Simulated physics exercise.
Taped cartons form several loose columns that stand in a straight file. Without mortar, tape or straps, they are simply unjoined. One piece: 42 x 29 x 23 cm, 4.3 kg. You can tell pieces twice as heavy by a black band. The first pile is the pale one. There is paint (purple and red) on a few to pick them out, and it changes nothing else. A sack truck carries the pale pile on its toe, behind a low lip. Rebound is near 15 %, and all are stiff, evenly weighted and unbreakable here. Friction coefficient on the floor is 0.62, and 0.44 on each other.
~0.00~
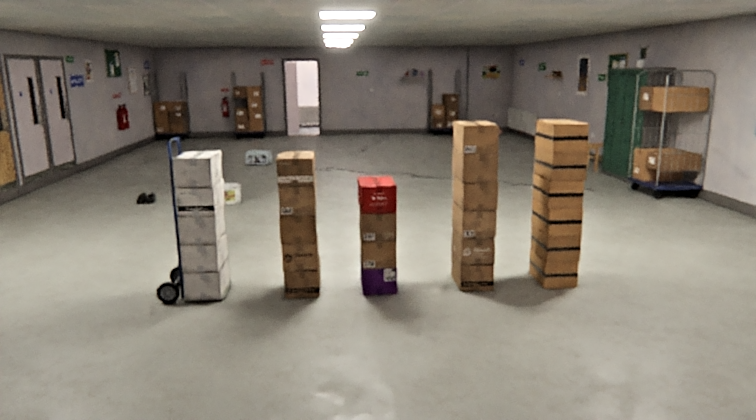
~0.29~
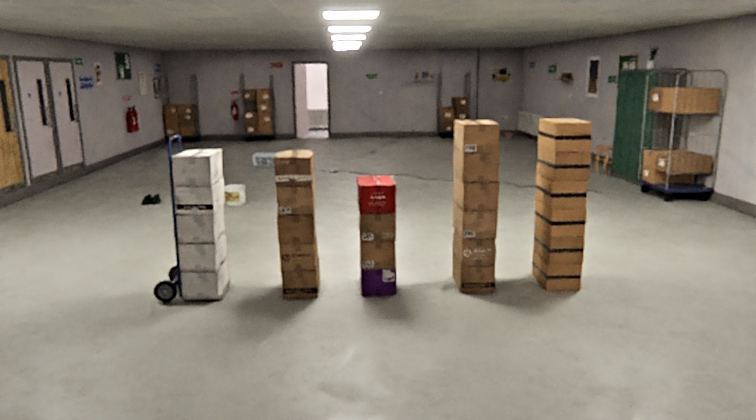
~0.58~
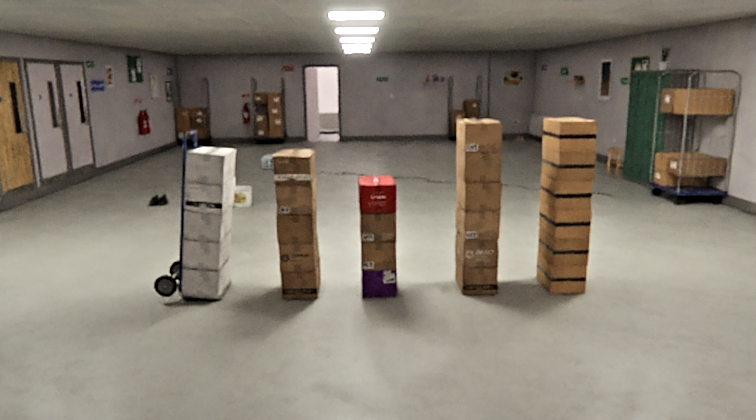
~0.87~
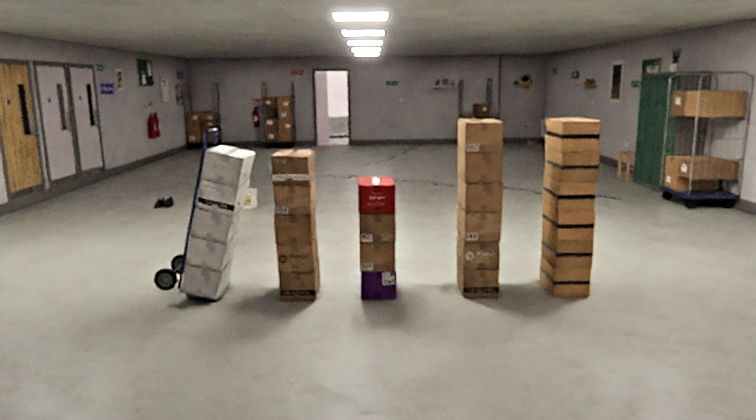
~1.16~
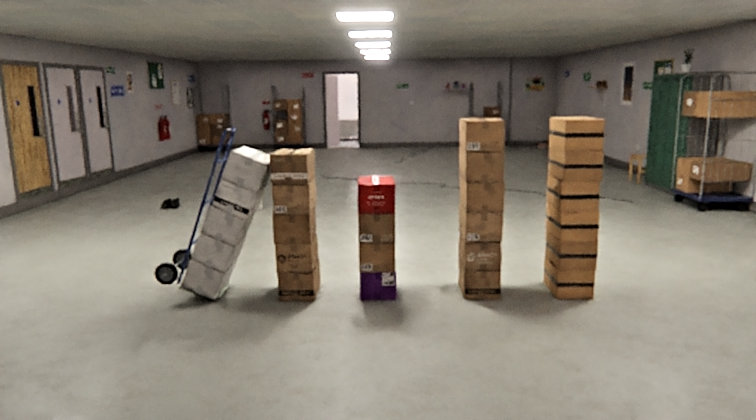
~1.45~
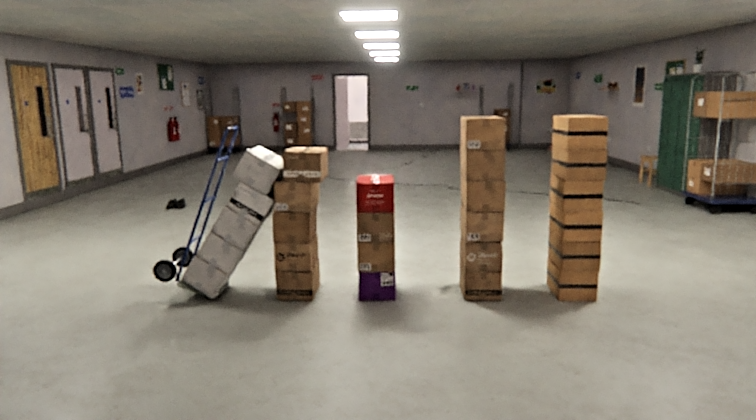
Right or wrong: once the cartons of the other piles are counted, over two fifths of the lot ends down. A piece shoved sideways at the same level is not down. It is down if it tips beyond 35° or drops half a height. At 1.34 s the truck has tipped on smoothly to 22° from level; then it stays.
Right.
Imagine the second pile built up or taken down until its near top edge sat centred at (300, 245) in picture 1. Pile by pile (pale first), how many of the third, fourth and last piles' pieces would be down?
Result: Third pile 0, fourth pile 0, last pile 0.
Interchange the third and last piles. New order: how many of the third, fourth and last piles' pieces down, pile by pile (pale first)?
Down tally in the new order: Third = 0, fourth = 0, last = 0.
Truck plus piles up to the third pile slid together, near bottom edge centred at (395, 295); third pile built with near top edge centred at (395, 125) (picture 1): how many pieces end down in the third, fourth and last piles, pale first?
Third 6, fourth 6, last 6.
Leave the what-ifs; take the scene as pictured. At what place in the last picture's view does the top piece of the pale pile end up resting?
Look for the top piece around pixel (340, 221).
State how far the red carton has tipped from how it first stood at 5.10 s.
About 30°.
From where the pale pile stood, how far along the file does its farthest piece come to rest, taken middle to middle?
I'd say close to 110 cm along.
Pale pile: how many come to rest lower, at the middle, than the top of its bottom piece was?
2 of them.
Around 2.42 s, 5 of the pale pile down; none of the 21 other cartons down, 6 disturbed; red carton displaced 44 mm.
Around 3.12 s, 5 of the pale pile down; 8 of the 21 other cartons down; purple carton tipped 42°; red carton tipped 23°, 8 cm lower.
Around 4.50 s, 5 of the pale pile down; 15 of the 21 other cartons down; purple carton tipped 46°; red carton tipped 44°, 34 cm lower.
Around 5.10 s, 5 of the pale pile down; 21 of the 21 other cartons down; purple carton tipped 46°; red carton tipped 28°, 37 cm lower.
Finally (6.2 s), 5 of the pale pile down; 21 of the 21 other cartons down; purple carton tipped 46°; red carton 40 cm lower. That is 100 per cent. Seen by the last camera, middles, purple carton near (394, 270), red carton near (523, 243).
